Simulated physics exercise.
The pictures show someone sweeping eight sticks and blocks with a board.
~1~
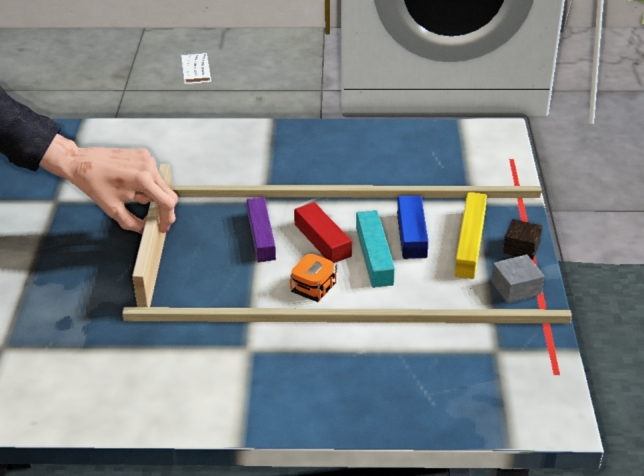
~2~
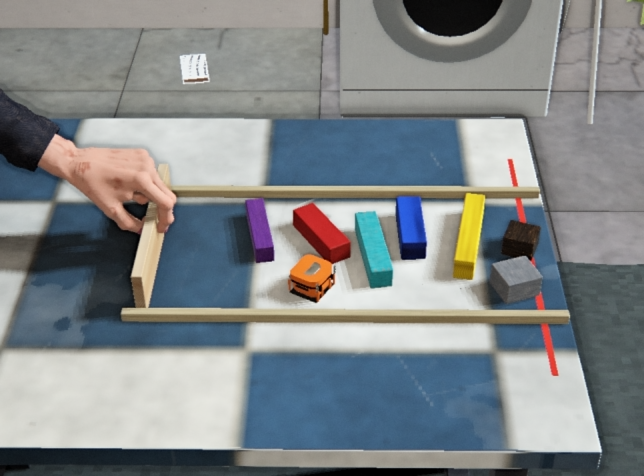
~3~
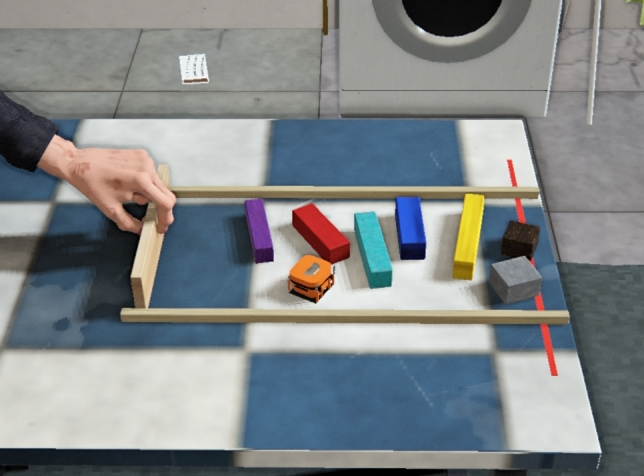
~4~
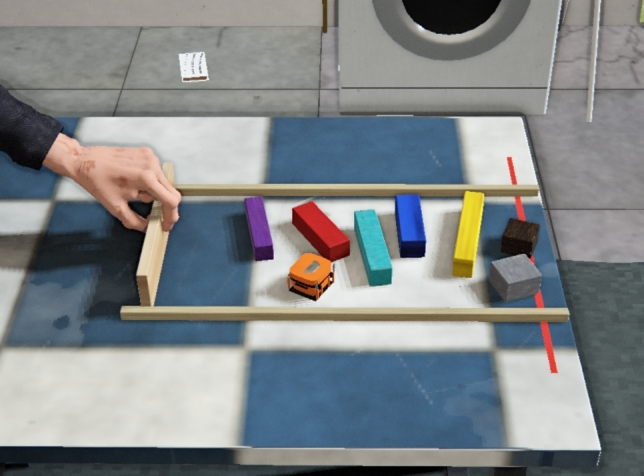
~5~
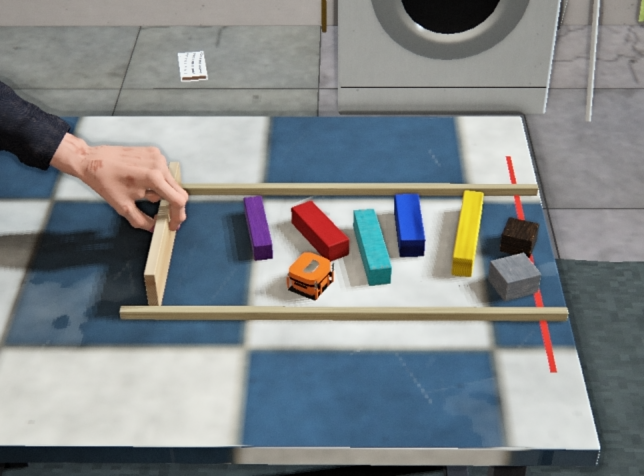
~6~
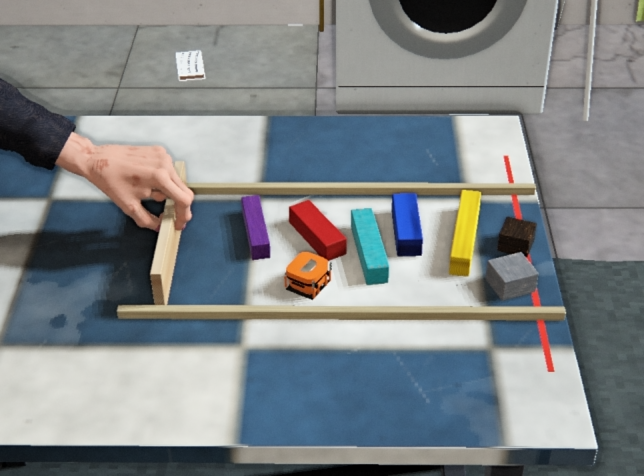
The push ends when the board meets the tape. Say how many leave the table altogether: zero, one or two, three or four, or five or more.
Here the number that fall off is five or more.
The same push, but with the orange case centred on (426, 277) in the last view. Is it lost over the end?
Then it is kept.
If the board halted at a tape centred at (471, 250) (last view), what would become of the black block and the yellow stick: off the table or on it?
The black block tumbles off; the yellow stick drops off.
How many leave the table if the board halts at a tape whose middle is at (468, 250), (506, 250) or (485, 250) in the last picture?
In that order 2, 5 and 4.
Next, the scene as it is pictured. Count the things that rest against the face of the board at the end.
2 of them.
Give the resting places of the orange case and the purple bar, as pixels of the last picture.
First (549, 272), then (532, 227).
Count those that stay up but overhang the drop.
1 of them.
A little later, none off yet; black block at rest near (517, 237); grey block at rest near (512, 276); yellow stick at rest near (465, 232).
Next, none off yet; black block shifted about its own width near (542, 234); grey block at rest near (519, 281); yellow stick shifted a little near (514, 230).
When it is over, the number that fall off is five or more; down, red stick, turquoise bar, blue stick, yellow stick, grey block and black block.
